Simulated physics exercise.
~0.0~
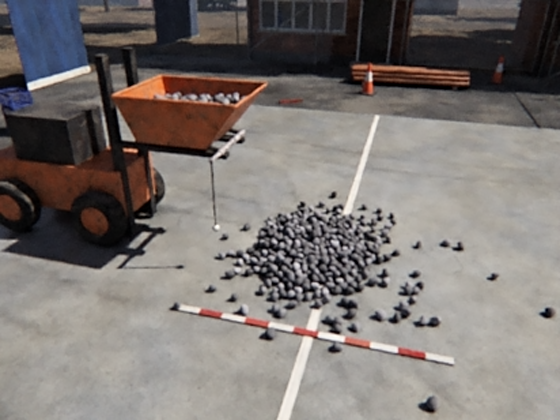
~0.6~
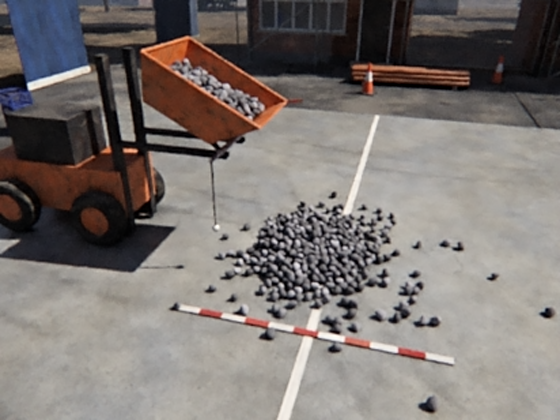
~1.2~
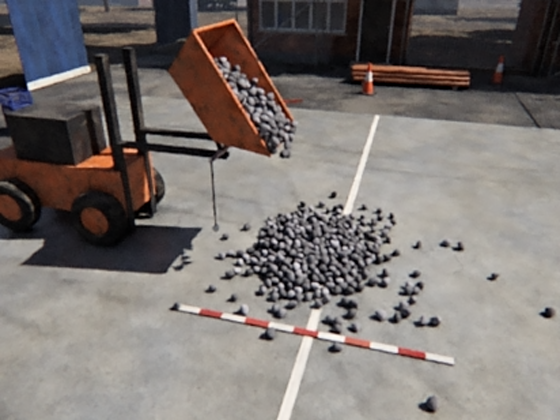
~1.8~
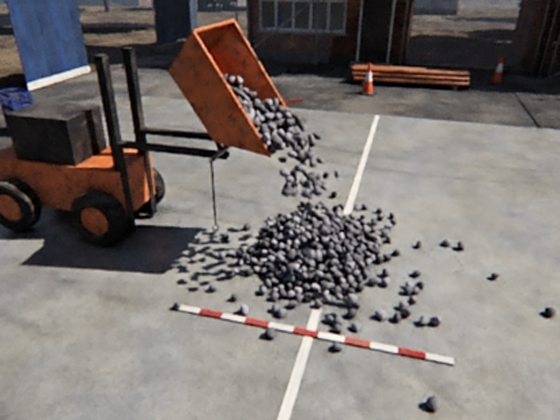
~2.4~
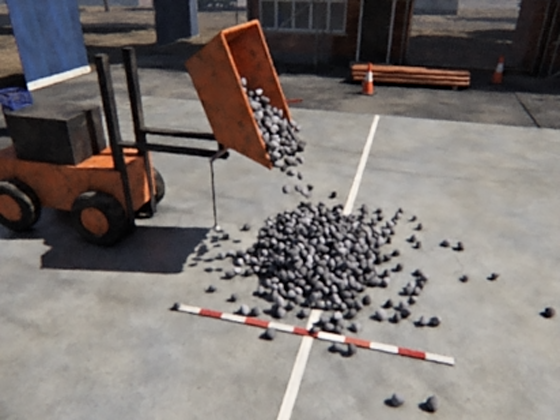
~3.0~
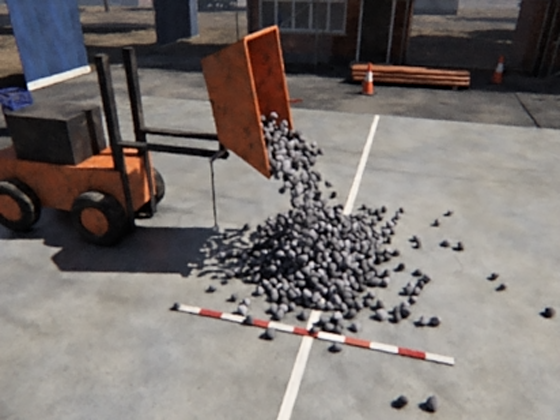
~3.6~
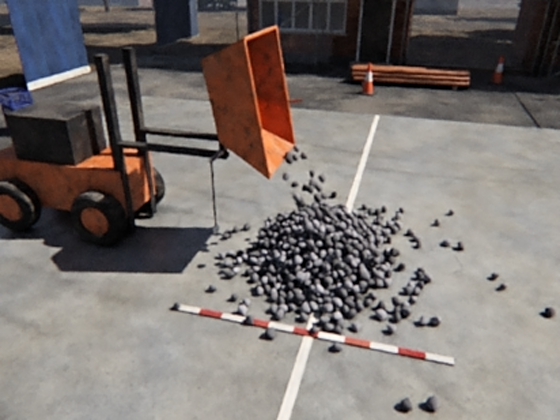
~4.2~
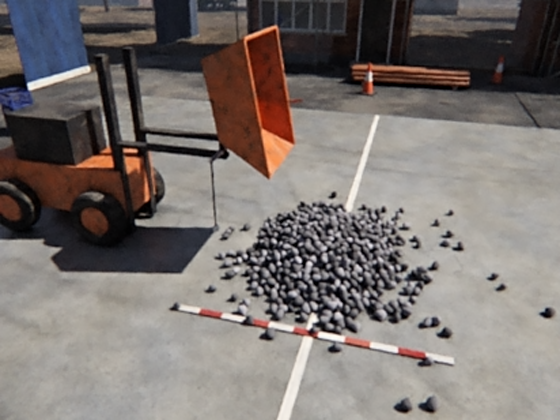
An orange forklift tilted its raised skip of grey stones to the right in stages, pouring them onto a loose pile beside a red and white striped staff, until the skip hung steeply tipped and empty above a broader heap spread across the painted line.
